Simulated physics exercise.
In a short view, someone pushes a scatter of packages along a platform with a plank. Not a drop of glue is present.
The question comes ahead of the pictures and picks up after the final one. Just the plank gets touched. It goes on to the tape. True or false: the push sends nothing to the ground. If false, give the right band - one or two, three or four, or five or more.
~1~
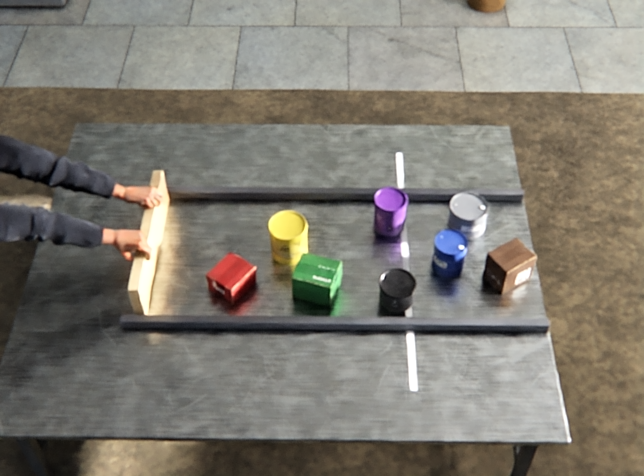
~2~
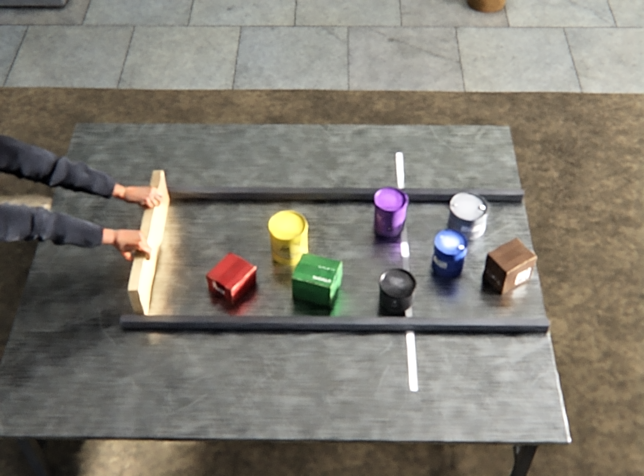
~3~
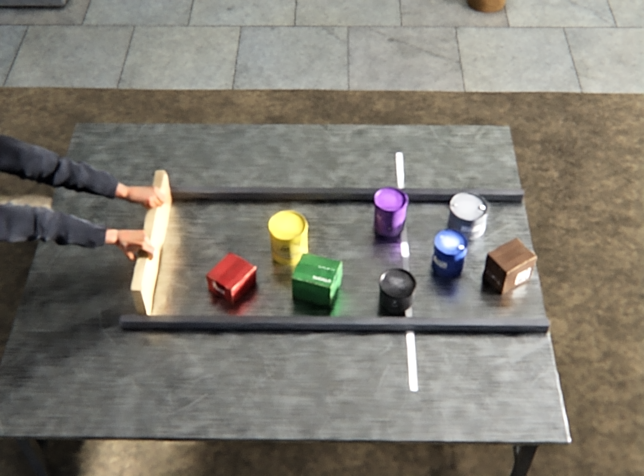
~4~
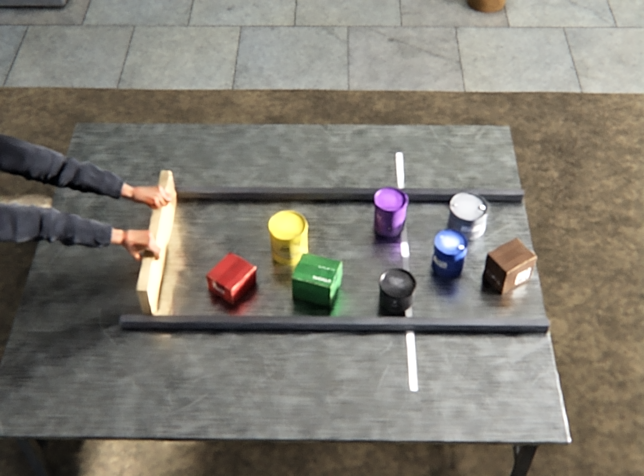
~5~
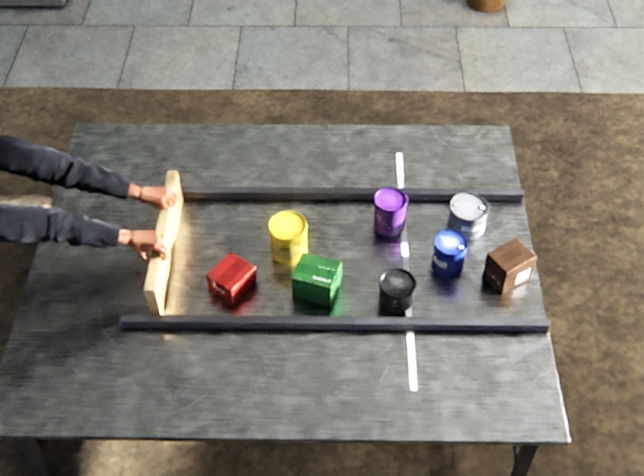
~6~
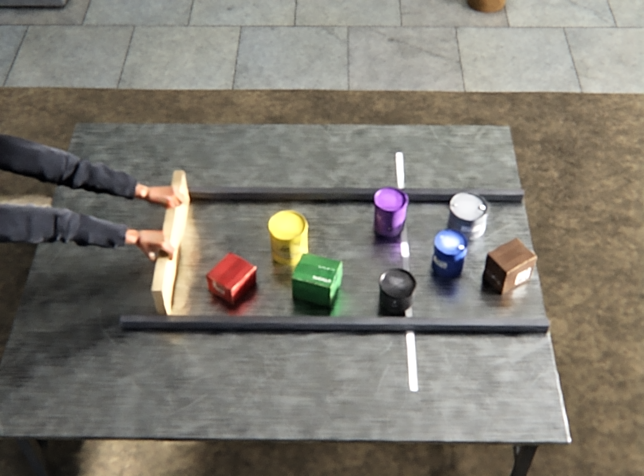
True.
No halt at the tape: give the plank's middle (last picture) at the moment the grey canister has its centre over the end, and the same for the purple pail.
For the grey canister at (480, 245), for the purple pail at (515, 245).
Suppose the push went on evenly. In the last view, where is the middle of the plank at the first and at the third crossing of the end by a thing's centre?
The middle is at about (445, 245), later at about (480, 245).
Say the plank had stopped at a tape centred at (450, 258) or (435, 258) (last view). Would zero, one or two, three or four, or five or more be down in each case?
In turn: Just one or two; none.
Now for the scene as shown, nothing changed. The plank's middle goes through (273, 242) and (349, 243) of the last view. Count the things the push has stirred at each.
At the first spot the count is 3, and at the second it is 4.
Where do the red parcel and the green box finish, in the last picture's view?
Taking them in turn, first comes (424, 274), then (464, 284).
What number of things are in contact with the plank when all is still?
Count: 3.
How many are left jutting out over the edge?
It's 0.
Early on, none off yet; brown box at rest near (509, 266); grey canister at rest near (468, 216); blue canister at rest near (449, 254).
Finally, the number that fall off is zero.
